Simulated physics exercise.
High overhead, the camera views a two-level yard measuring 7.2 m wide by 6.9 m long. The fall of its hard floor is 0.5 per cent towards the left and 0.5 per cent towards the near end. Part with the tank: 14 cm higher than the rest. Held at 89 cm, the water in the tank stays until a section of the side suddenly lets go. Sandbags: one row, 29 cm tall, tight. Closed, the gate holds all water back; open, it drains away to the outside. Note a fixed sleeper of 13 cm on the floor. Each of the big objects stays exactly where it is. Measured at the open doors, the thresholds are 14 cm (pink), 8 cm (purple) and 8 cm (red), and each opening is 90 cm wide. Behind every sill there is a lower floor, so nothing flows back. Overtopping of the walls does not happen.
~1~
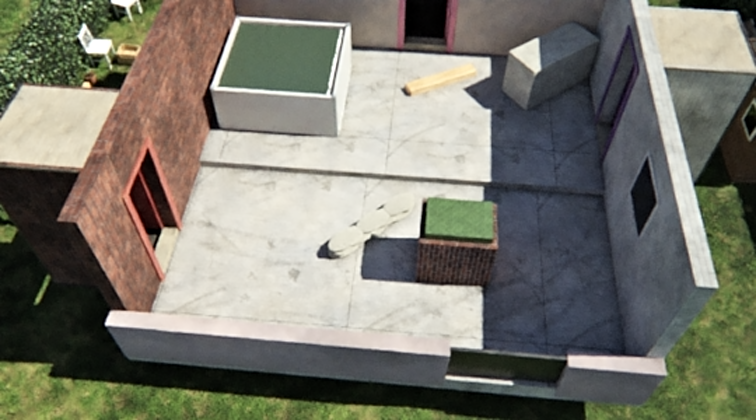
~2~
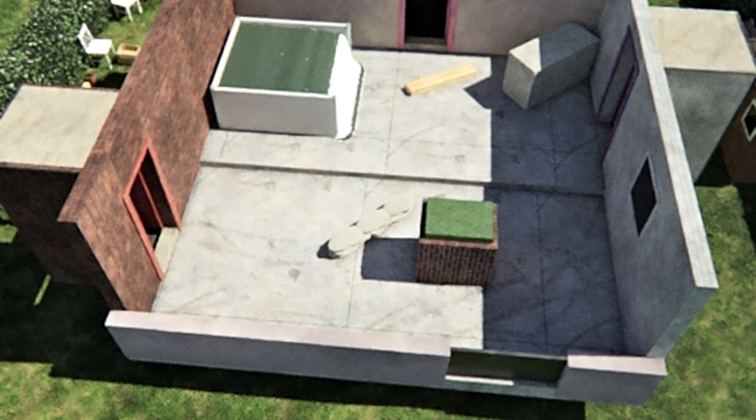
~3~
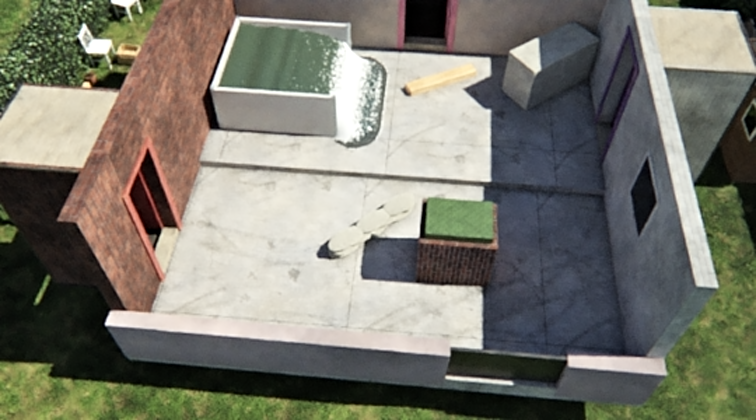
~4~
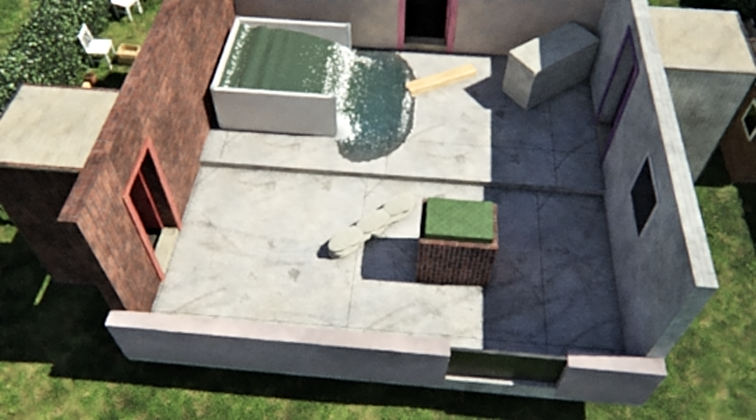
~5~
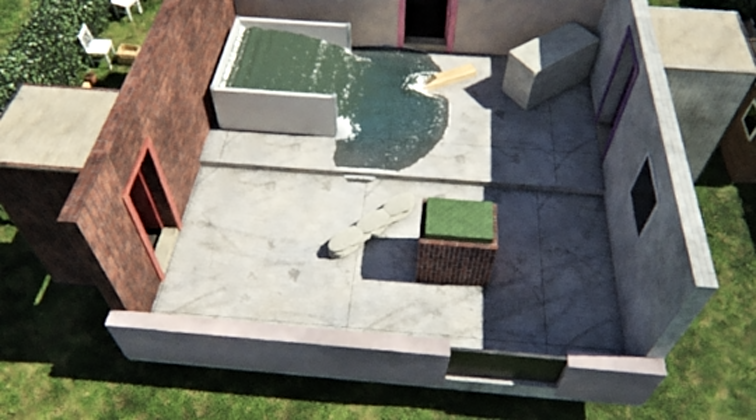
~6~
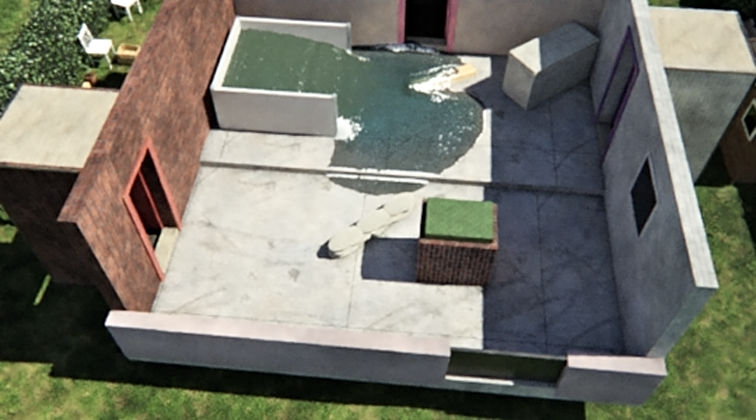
Dark green water pours from the white tank's right side and spreads across the pale floor.
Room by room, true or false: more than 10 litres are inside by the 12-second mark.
Pink door true; purple door true; red door true.
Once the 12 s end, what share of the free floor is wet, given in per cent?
Close to 90 in a hundred parts are wet.
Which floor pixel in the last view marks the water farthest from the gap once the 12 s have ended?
Around pixel (618, 378).
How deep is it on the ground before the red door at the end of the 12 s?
Depth: Approx. 12.0 cm.
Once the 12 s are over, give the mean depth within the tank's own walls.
I'd put the mean depth near 6 centimetres.
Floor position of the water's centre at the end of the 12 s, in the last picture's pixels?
About (362, 212).
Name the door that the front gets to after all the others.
That would be the red door, last of all.
A moment later water covers 40 % of the floor and is deepest (42 cm) near (408, 92); pink door 21 cm at the sill, 2 L in, purple door 13 cm at the sill, 9 L in, red door not reached.
Soon after water covers 50 % of the floor and is deepest (66 cm) near (544, 65); pink door 23 cm at the sill, 19 L in, purple door 19 cm at the sill, 144 L in, red door not reached.
Next water covers 55 % of the floor and is deepest (38 cm) near (616, 367); pink door 24 cm at the sill, 57 L in, purple door 21 cm at the sill, 307 L in, red door not reached.
Later on water covers 90 % of the floor and is deepest (30 cm) near (154, 305); pink door 8 cm at the sill, 98 L in, purple door 3 cm at the sill, 345 L in, red door 17 cm at the sill, 3 L in.
At the end water covers 90 % of the floor and is deepest (20 cm) near (364, 219); pink door 5 cm at the sill, 98 L in, purple door 1 cm at the sill, 345 L in, red door 12 cm at the sill, 151 L in.
